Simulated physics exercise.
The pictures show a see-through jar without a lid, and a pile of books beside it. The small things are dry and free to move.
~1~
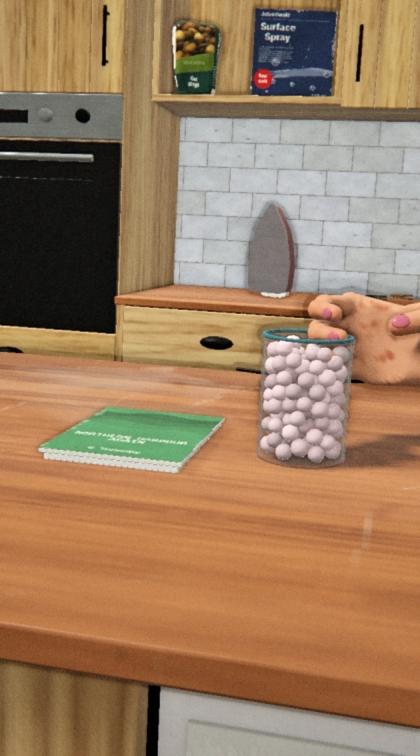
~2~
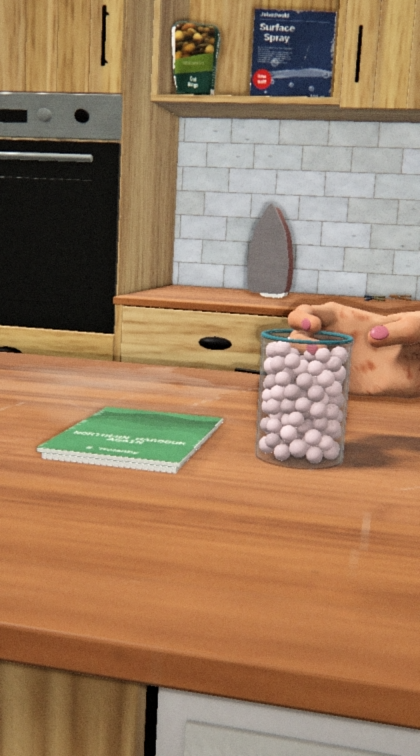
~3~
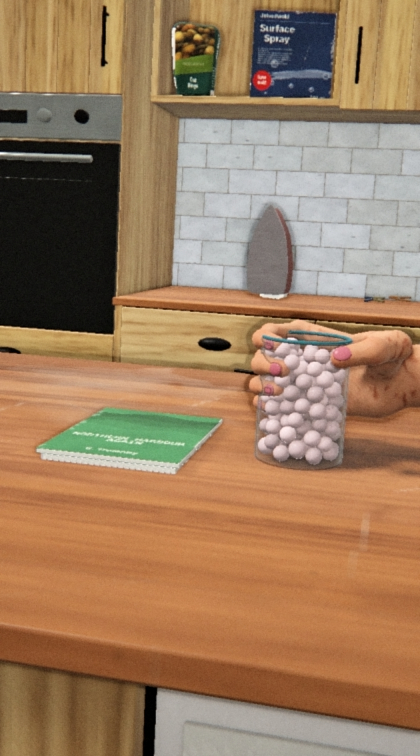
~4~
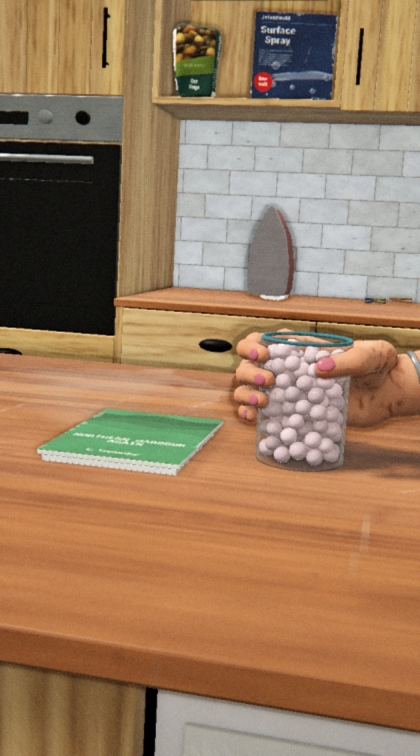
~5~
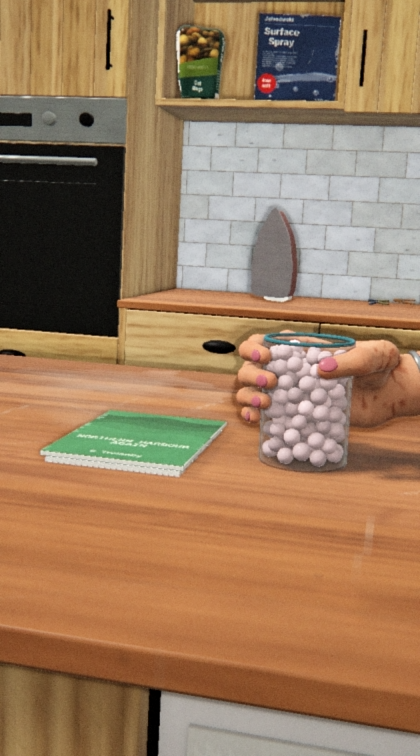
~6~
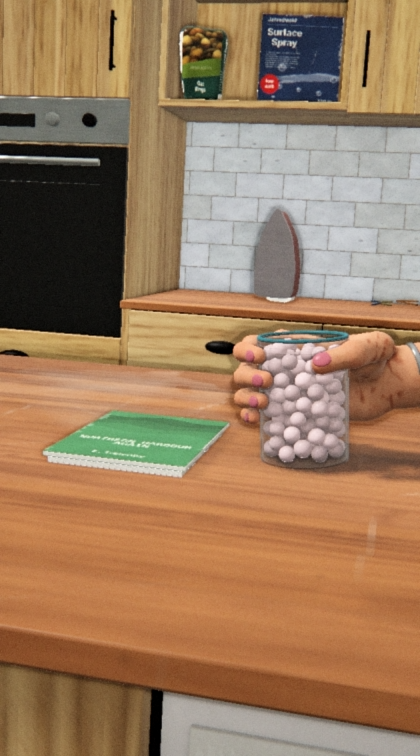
We see a hand with pink nails reach around a clear, open jar nearly full of small pale balls, beside green-covered books on a wooden counter; it grips the jar, which barely moves, leaning very slightly.
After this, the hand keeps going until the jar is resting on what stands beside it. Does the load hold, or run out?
In the end the load spills over the rim.
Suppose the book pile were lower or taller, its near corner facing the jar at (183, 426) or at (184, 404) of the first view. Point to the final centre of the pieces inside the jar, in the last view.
At about (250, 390), and at (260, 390).
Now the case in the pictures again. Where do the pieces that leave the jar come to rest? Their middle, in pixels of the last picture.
Close to (108, 419).
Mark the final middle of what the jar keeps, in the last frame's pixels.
At about (226, 409).
Then, 0.81 s later than the last frame, the jar leans 39°; everything is still inside.
Then, 1.52 s later than the last frame, the jar leans 69°; everything is still inside.
Then, 2.12 s later than the last frame, the jar rests on the book pile at 77°; a small part of the sugar pearls out of it.
When it is over, the jar rests on the book pile at 77°; roughly a quarter of the sugar pearls out of it.
